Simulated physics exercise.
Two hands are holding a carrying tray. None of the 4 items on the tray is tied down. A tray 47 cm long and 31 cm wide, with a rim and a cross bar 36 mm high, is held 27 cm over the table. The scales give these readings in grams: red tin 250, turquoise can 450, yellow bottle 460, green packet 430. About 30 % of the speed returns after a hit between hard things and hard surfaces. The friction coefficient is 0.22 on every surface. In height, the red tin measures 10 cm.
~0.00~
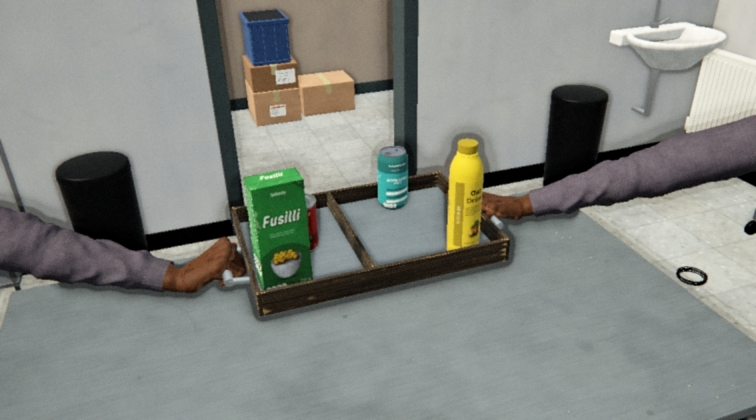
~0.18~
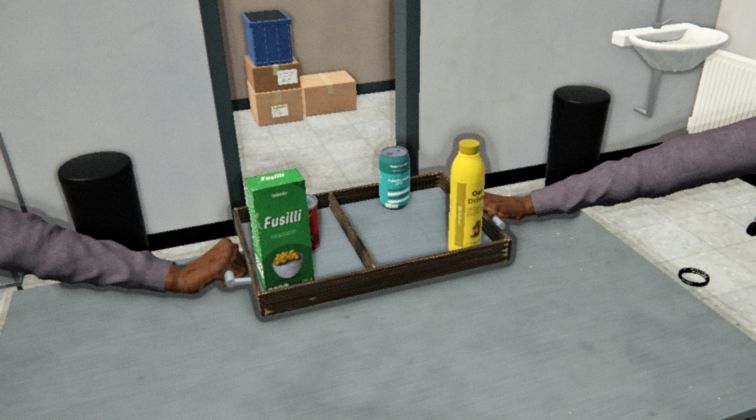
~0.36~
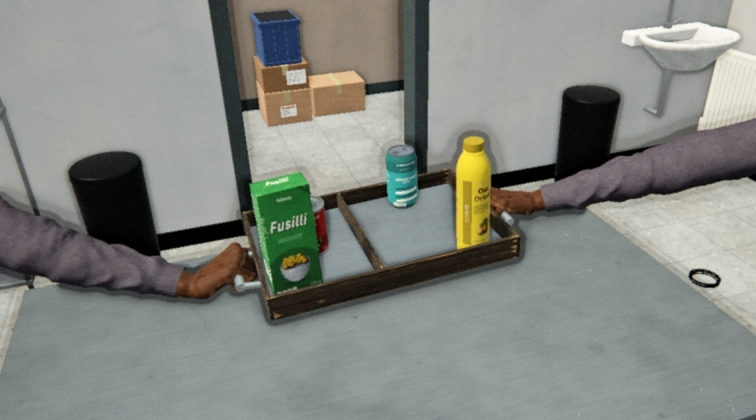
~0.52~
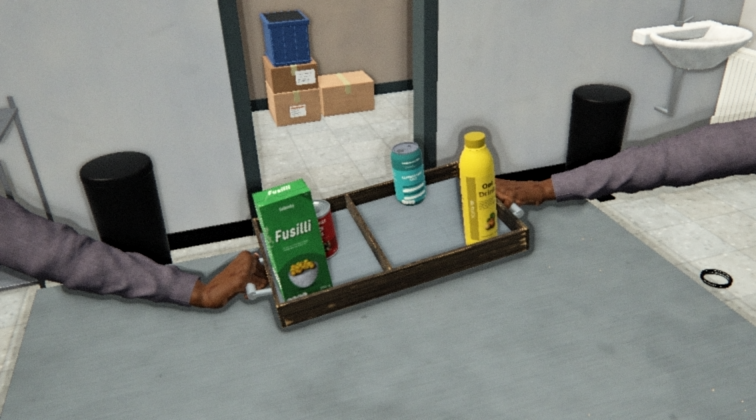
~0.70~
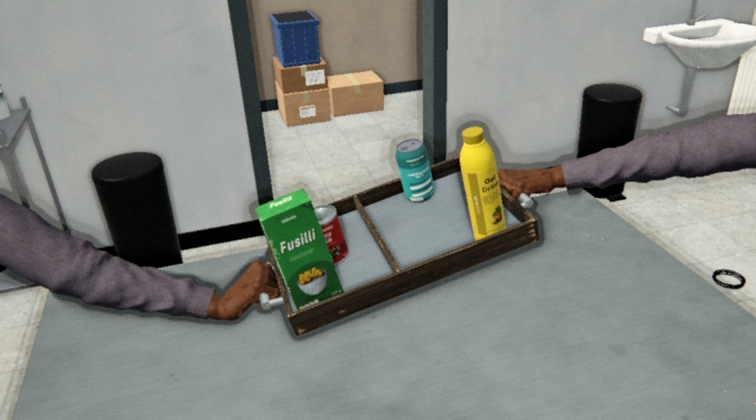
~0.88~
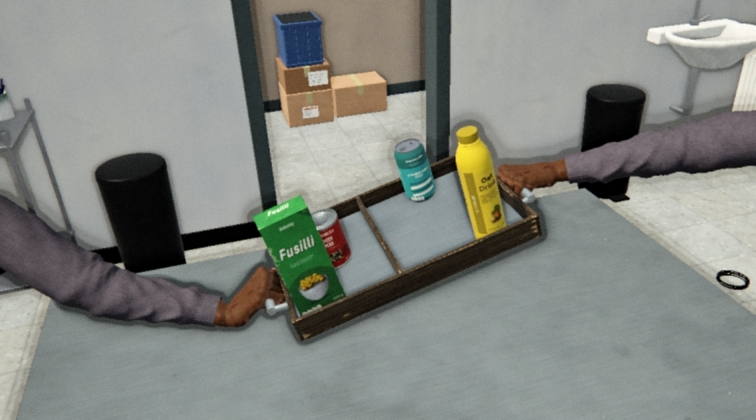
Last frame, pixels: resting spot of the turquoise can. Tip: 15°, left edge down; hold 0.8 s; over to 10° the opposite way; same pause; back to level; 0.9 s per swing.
(383, 187).
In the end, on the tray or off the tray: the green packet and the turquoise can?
Once it settles, the green packet has gone out of bounds; as for the turquoise can, it keeps within bounds.
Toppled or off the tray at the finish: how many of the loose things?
Count: 2.
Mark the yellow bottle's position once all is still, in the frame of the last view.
Around (467, 238).
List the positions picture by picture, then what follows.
Tray level; turquoise can (393, 179), in the first picture.
Tray level; green packet (281, 232), in the second picture.
Tray tilted 3°, left edge down; yellow bottle (473, 197); green packet (288, 237), in the third picture.
Tray tilted 7°, left edge down; yellow bottle (479, 192), in the fourth picture.
Tray tilted 12°, left edge down; green packet (301, 253); red tin (325, 236), in the fifth picture.
Tray tilted 14°, left edge down; turquoise can (415, 171); yellow bottle (480, 186), in the sixth picture.
After 1.88 s, tray tilted 15°, left edge down; turquoise can moved 10 cm near (374, 188); yellow bottle 50° off its base; red tin moved 7 cm.
After 2.48 s, tray tilted 7°, right edge down; green packet now off the tray; turquoise can moved 10 cm near (386, 187); yellow bottle 74° off its base.
In the end (4.9 s), off the tray, green packet; toppled on the tray, yellow bottle; not toppled but over 5 cm from the start, red tin and turquoise can. At the end, from the last picture's camera, turquoise can near (383, 187).
